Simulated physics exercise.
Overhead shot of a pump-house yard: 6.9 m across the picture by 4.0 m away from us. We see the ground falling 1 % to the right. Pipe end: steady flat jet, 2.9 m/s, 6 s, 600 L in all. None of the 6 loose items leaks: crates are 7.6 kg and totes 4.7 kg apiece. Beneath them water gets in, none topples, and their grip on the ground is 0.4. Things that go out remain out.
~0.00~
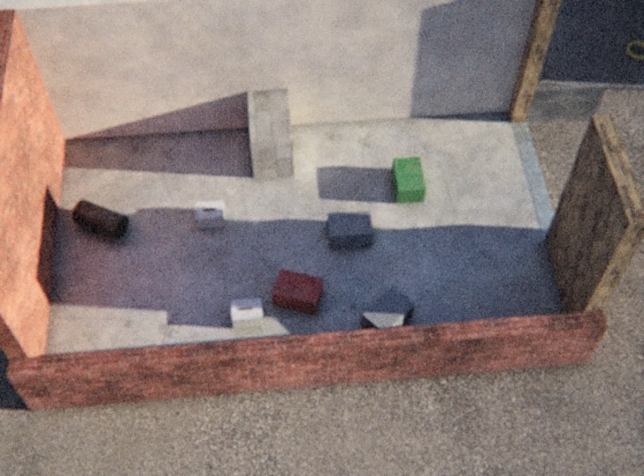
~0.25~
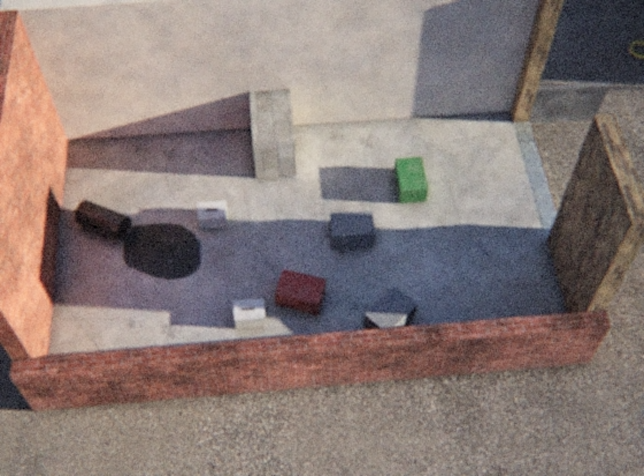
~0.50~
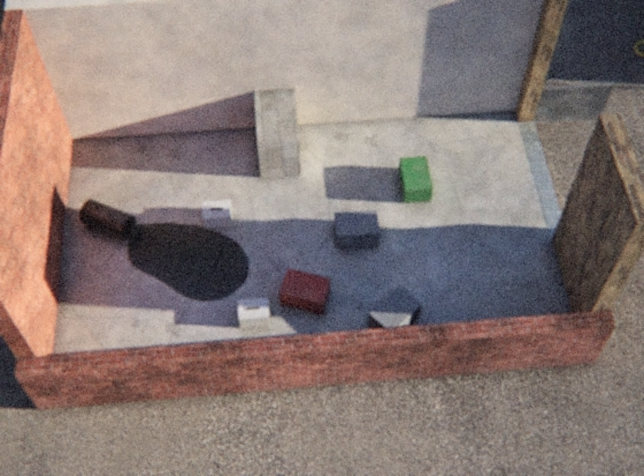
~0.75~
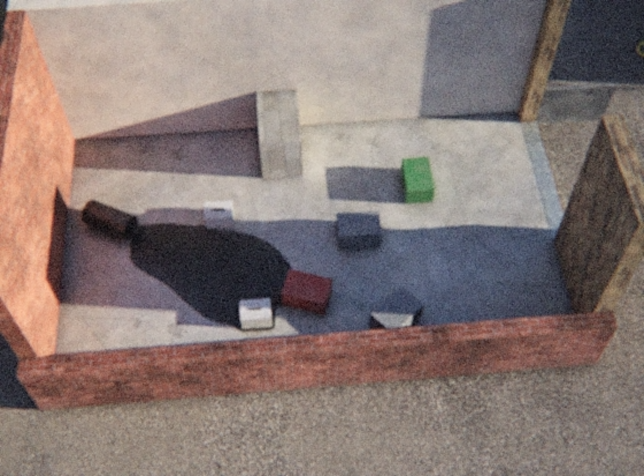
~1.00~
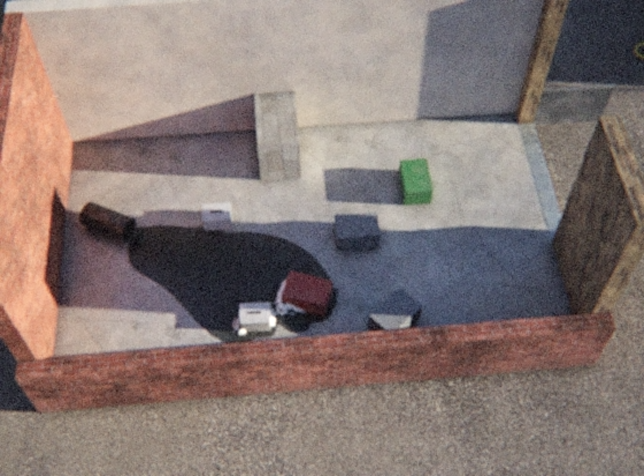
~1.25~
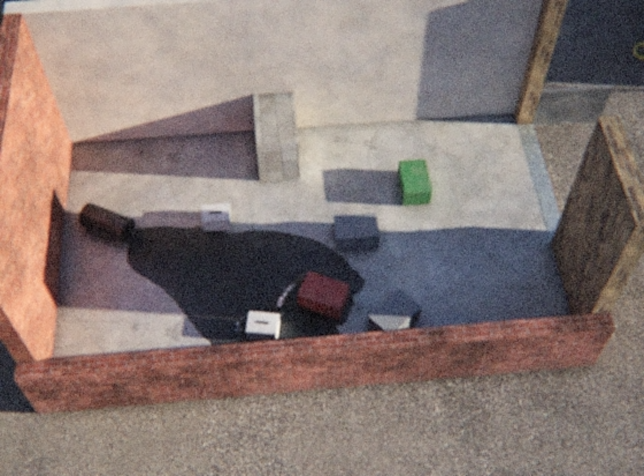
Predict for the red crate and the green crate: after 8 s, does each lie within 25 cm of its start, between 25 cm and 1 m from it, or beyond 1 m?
Red crate: Large move; green crate: Tiny move.
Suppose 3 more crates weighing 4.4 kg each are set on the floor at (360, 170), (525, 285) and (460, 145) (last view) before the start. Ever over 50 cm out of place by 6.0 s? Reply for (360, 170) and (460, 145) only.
One by one: A smaller shift, a smaller shift.
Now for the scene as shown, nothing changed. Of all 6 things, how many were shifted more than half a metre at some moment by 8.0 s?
Count: 3.
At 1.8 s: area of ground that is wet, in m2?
Somewhere about 6.5 m2, give or take.
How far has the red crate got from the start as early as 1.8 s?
About 80 cm.
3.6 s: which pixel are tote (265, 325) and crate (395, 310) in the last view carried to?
First near (426, 314), second near (523, 285).
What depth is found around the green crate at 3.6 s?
About 0 cm.
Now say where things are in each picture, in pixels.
The red crate at (298, 286), on the bottom; the green crate at (409, 173), on the bottom; 0.0 m2 under water; 0 of 6 have shifted, in the first picture.
The red crate at (300, 286), on the bottom; the green crate at (412, 173), on the bottom; 0.7 m2 under water; 0 of 6 have shifted, in the second picture.
The red crate at (305, 286) rests on the ground; the green crate at (416, 173), on the bottom; water covers 1.4 m2; 0 of 6 have shifted, in the third picture.
The red crate at (307, 286) rests on the ground; the green crate at (418, 174) rests on the ground; water covers 2.3 m2; 0 of 6 have shifted, in the fourth picture.
The red crate at (307, 288) rests on the ground; the green crate at (416, 175), on the bottom; water covers 3.2 m2; 0 of 6 have shifted, in the fifth picture.
The red crate at (324, 290), on the bottom, 26 cm from its start; the green crate at (415, 176) rests on the ground; 4.3 m2 under water; 2 of 6 have shifted, in the sixth picture.
After 1.8 s the red crate is near (365, 294), 0.8 m from its start, aground; the green crate is near (415, 176), 0.0 m from its start, aground; 0 of 6 are out; 1 afloat.
After 3.6 s the red crate is near (473, 263), 2.3 m from its start, aground; the green crate is near (415, 176), 0.0 m from its start, aground; 0 of 6 are out; 2 afloat.
After 5.6 s the red crate is near (548, 163), 4.1 m from its start, aground; the green crate is near (415, 176), 0.0 m from its start, aground; 0 of 6 are out; 1 afloat.
After 8.0 s the red crate has gone out; the green crate is near (415, 176), 0.0 m from its start, aground; 2 of 6 are out; 0 afloat.
